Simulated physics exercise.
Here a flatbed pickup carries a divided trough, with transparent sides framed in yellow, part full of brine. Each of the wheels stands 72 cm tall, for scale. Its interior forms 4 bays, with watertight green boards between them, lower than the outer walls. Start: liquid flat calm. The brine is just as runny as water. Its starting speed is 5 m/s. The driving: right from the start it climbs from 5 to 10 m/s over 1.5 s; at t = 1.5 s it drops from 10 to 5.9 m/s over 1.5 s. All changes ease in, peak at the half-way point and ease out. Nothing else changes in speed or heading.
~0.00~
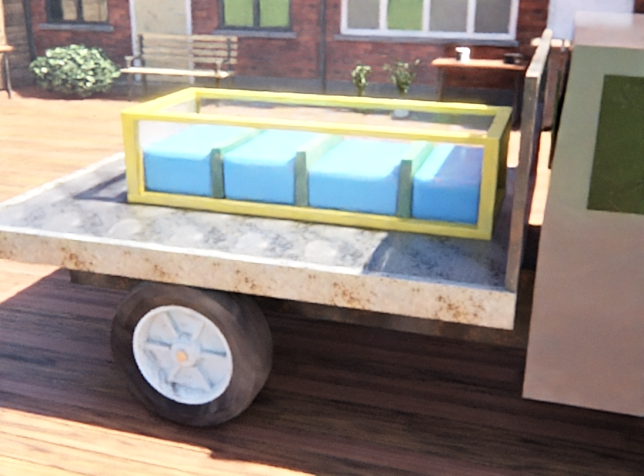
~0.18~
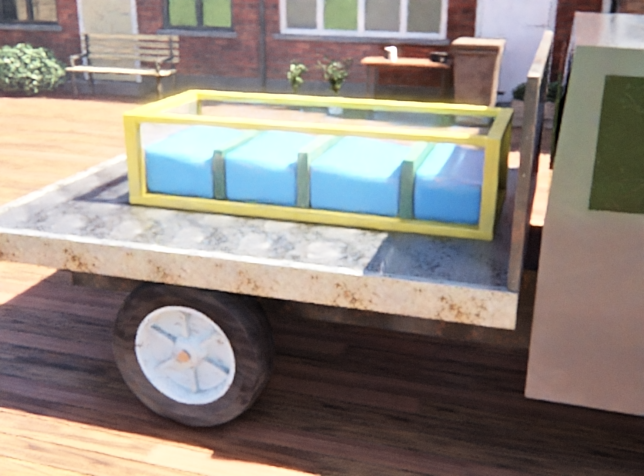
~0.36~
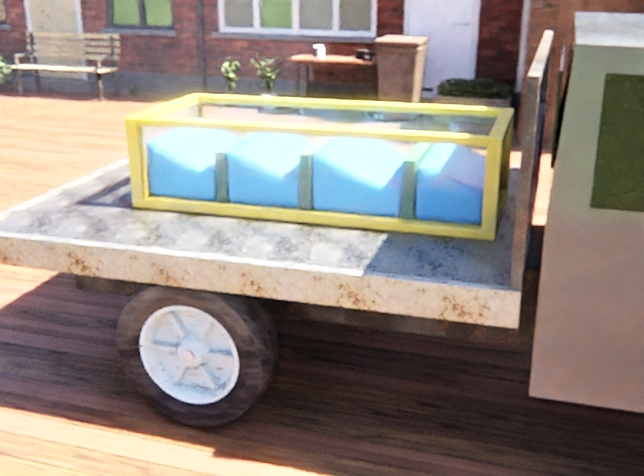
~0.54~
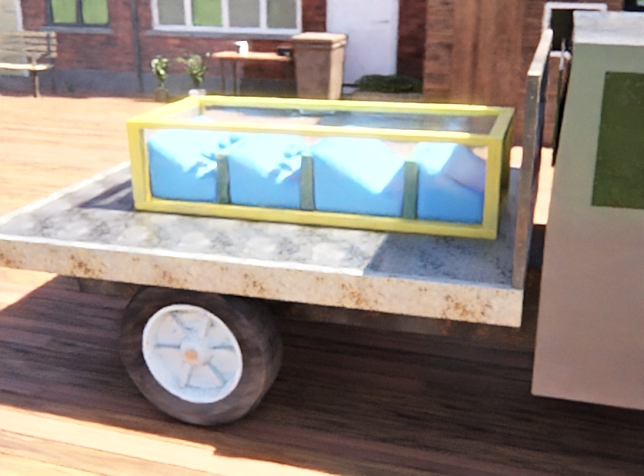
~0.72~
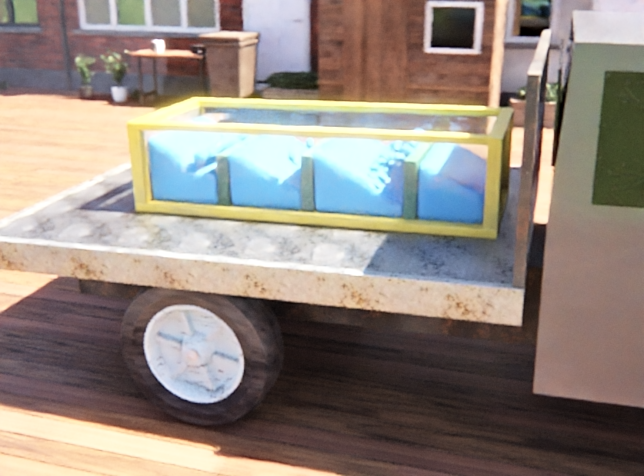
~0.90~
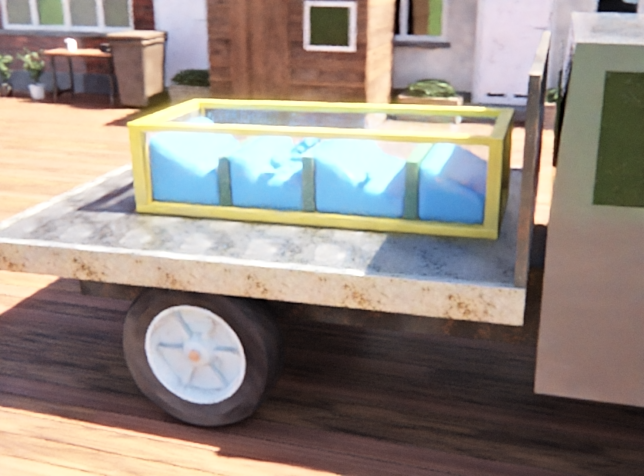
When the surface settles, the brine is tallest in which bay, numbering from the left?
I would say the second one.
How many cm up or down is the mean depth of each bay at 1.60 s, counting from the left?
In cm: 5 up, 1 down, 3 down, 1 down.
By 1.60 s left to right it is 26, 20, 19, 20 cm deep.
By 2.50 s left to right it is 20, 24, 20, 20 cm deep.
By 3.50 s left to right it is 19, 24, 21, 21 cm deep.
By 5.99 s left to right it is 19, 24, 21, 21 cm deep.
